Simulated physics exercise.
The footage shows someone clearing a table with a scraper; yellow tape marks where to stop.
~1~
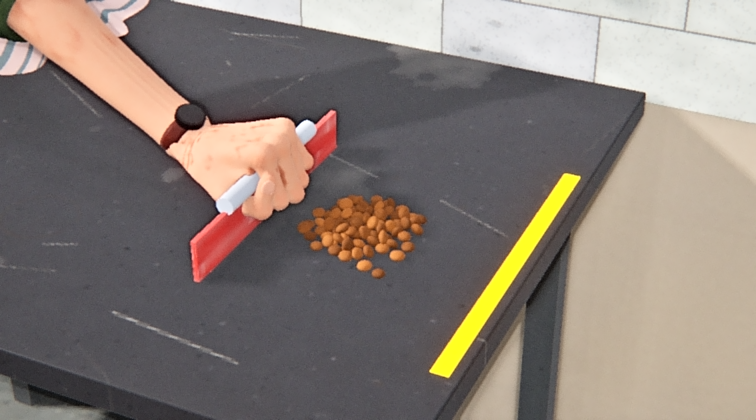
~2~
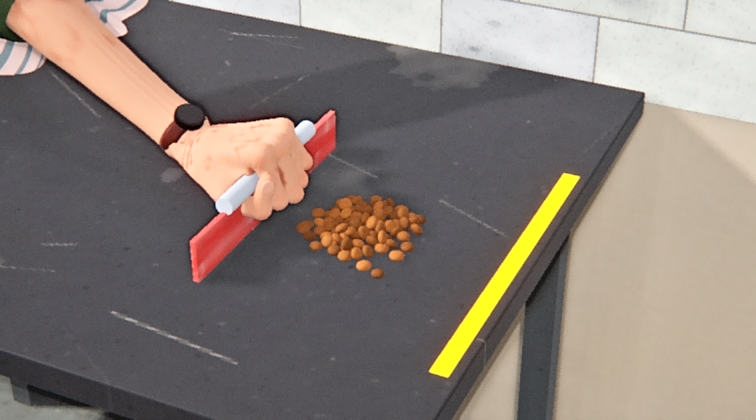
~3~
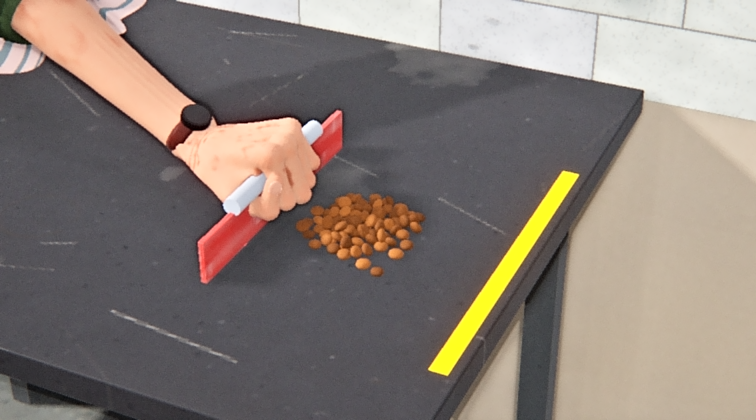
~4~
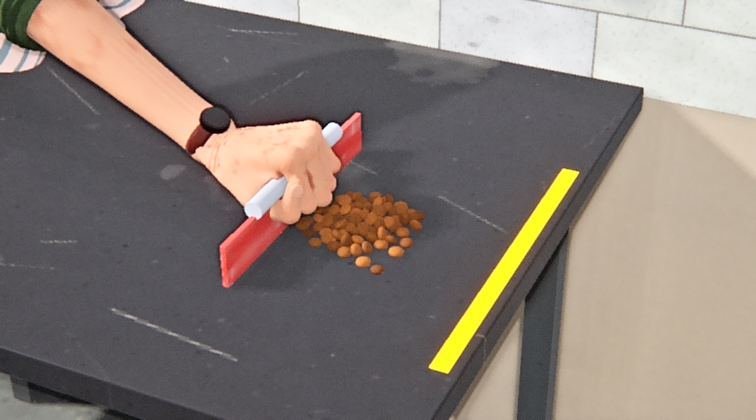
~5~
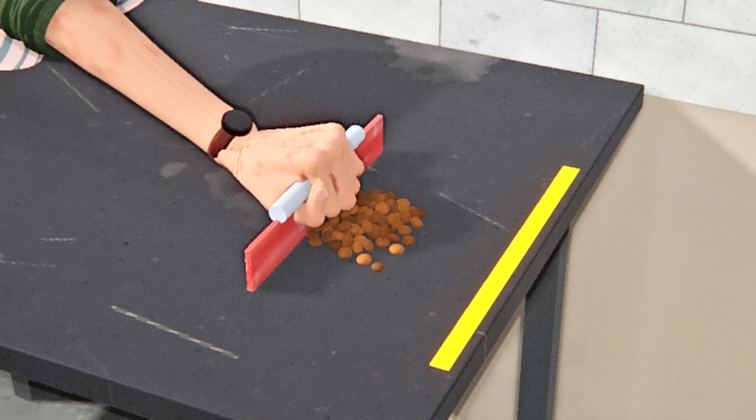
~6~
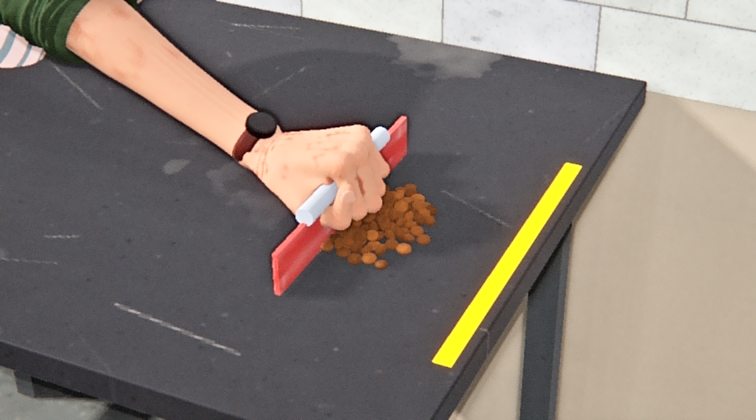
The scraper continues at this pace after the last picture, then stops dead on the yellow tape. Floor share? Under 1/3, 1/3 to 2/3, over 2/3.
The portion that tips off outstrips two thirds.
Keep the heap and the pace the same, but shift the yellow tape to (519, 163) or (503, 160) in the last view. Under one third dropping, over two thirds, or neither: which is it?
The first position gives under a third, the second gives below one third.
Soon, scraper still moving, near (437, 201); heap all on the table, its front near (505, 250).
A while on, scraper stopped at the yellow tape; heap most over the edge.
Towards the end, scraper stopped at the yellow tape; heap all over the edge.
Finally, scraper stopped at the yellow tape; heap all over the edge.
